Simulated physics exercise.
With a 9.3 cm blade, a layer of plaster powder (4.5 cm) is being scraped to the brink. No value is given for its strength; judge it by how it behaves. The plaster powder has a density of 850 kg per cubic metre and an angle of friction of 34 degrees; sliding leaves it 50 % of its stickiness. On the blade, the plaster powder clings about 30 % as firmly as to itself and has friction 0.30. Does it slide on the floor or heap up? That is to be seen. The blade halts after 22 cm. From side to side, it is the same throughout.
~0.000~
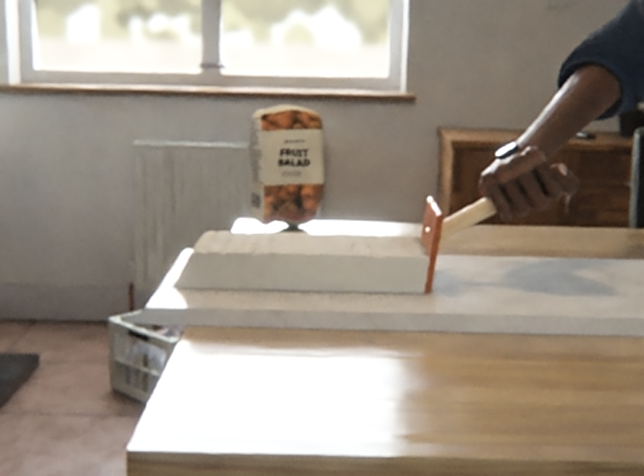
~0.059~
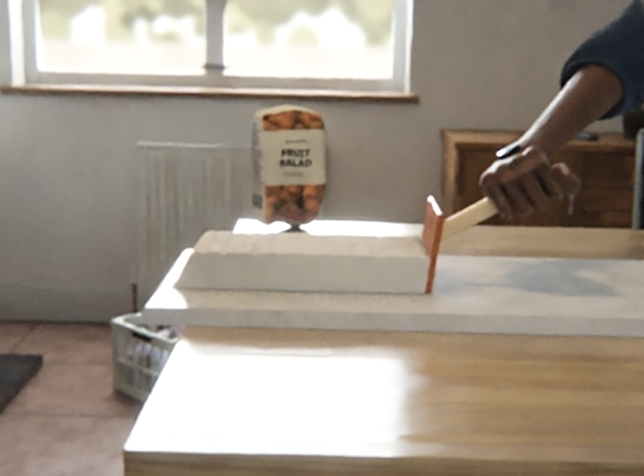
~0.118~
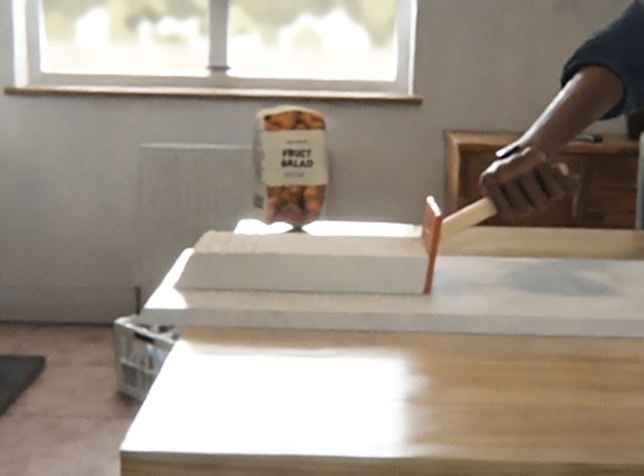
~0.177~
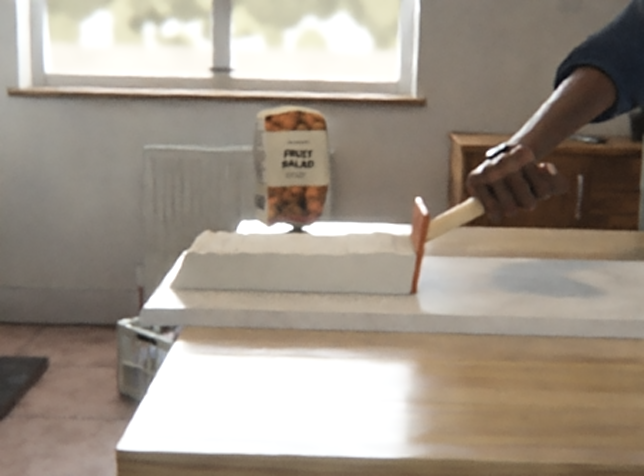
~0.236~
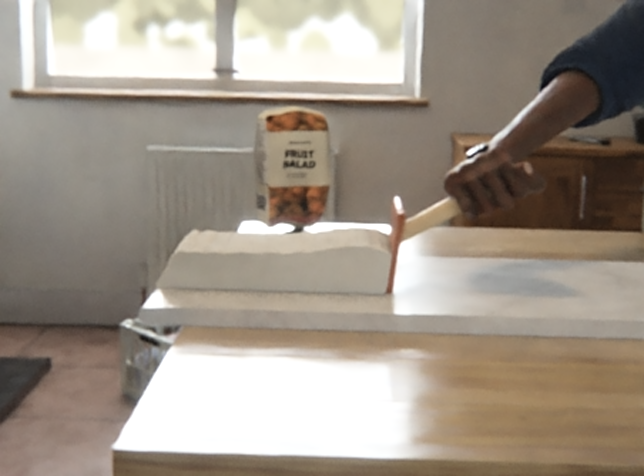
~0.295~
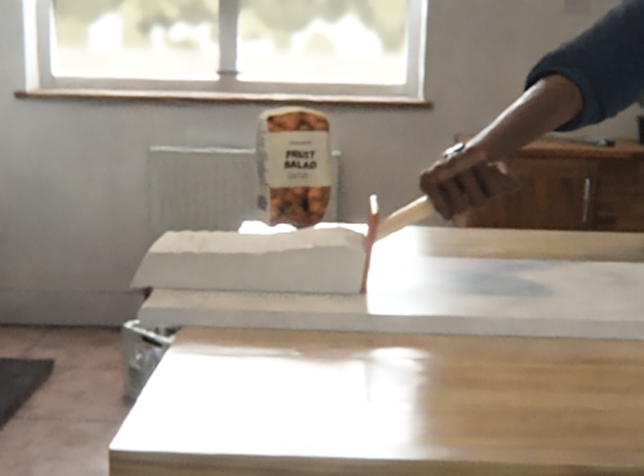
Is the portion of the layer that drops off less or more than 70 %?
Short of 70 %.
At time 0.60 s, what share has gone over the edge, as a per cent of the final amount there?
60 per cent.
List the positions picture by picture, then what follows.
The first picture shows foot of the blade at (424, 293), not yet moved; foremost bit of the plaster powder at (177, 286), piled 4.4 cm high.
The second picture shows foot of the blade at (425, 294), not yet moved; foremost bit of the plaster powder at (177, 286), piled 4.4 cm high.
The third picture shows foot of the blade at (423, 294), moved 2 mm; foremost bit of the plaster powder at (177, 287), piled 4.4 cm high.
The fourth picture shows foot of the blade at (410, 294), moved 1.8 cm; foremost bit of the plaster powder at (173, 287), piled 4.9 cm high.
The fifth picture shows foot of the blade at (386, 294), moved 4.7 cm; foremost bit of the plaster powder at (159, 286), piled 5.5 cm high.
The sixth picture shows foot of the blade at (360, 293), moved 7.7 cm; foremost bit of the plaster powder at (133, 287), piled 5.6 cm high.
After 0.43 s, 6 % has gone over the edge.
After 0.60 s, 35 % has gone over the edge.
After 0.76 s, 61 % has gone over the edge.
After 0.92 s, 62 % has gone over the edge.
After 1.11 s, 62 % has gone over the edge.
